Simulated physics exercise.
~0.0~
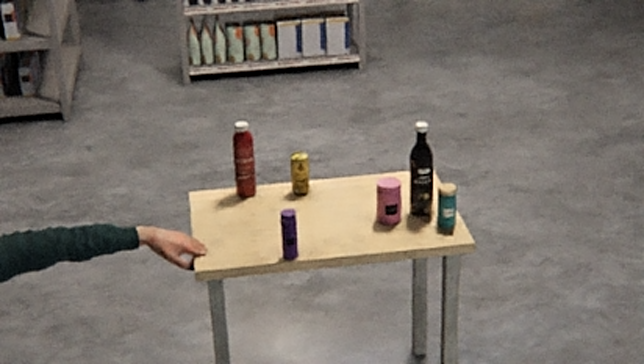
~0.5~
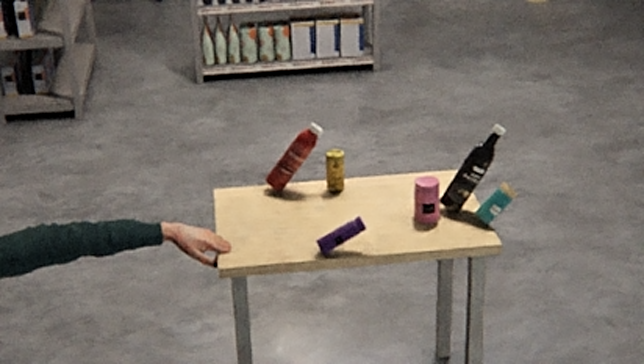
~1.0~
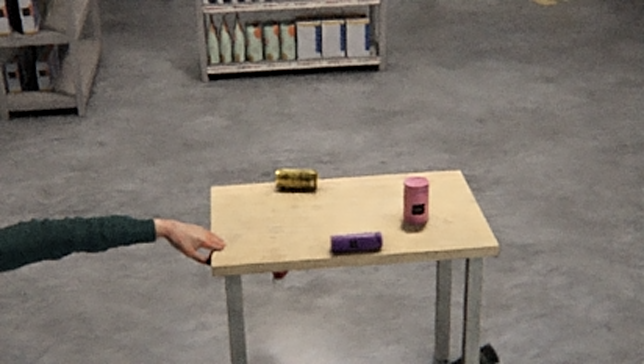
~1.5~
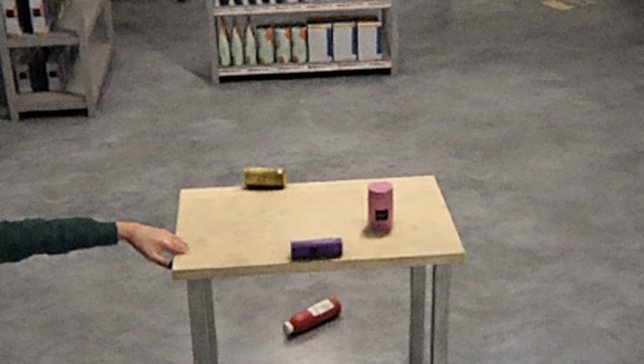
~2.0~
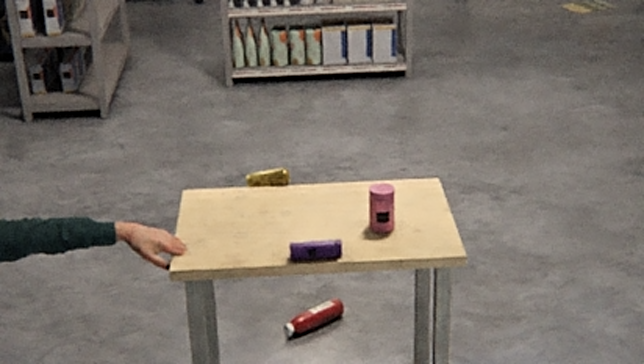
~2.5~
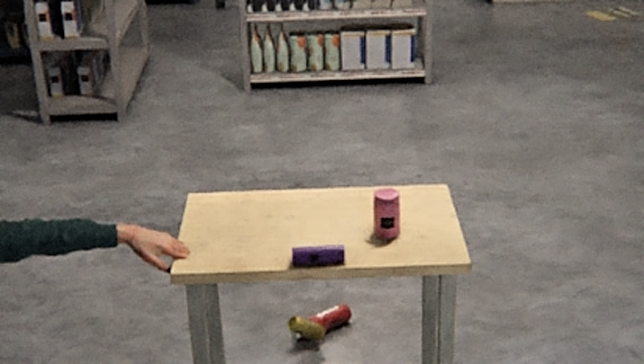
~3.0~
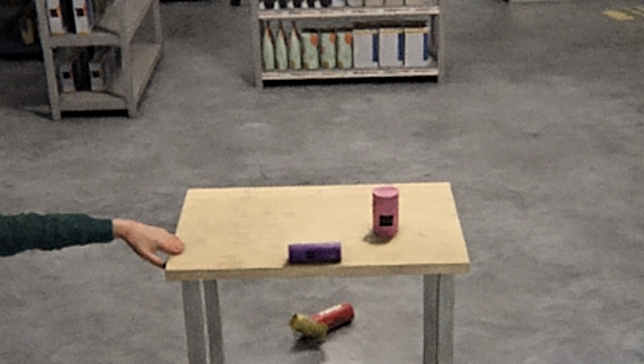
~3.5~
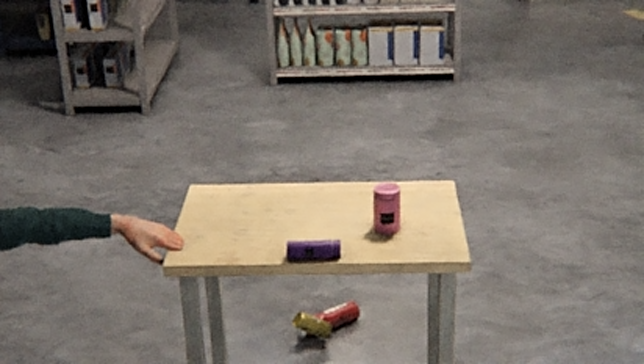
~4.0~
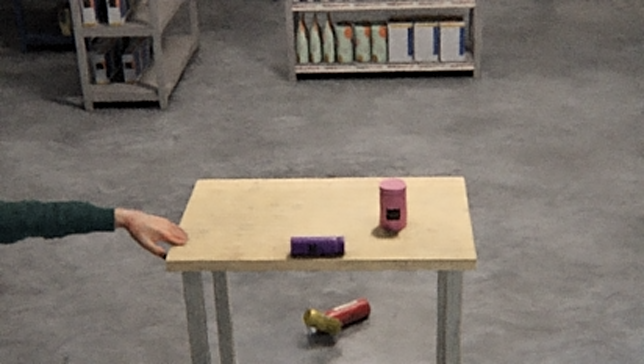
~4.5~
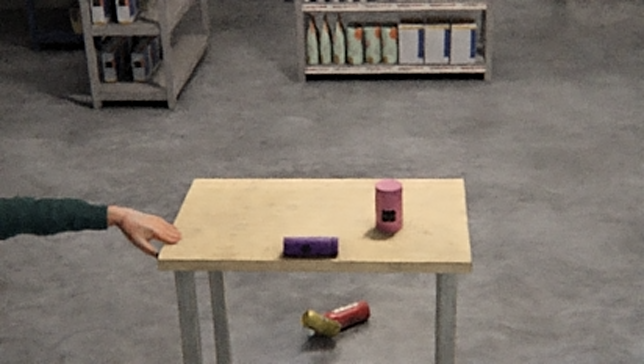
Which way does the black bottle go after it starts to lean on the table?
The black bottle moves down, dropping off the table toward the floor.
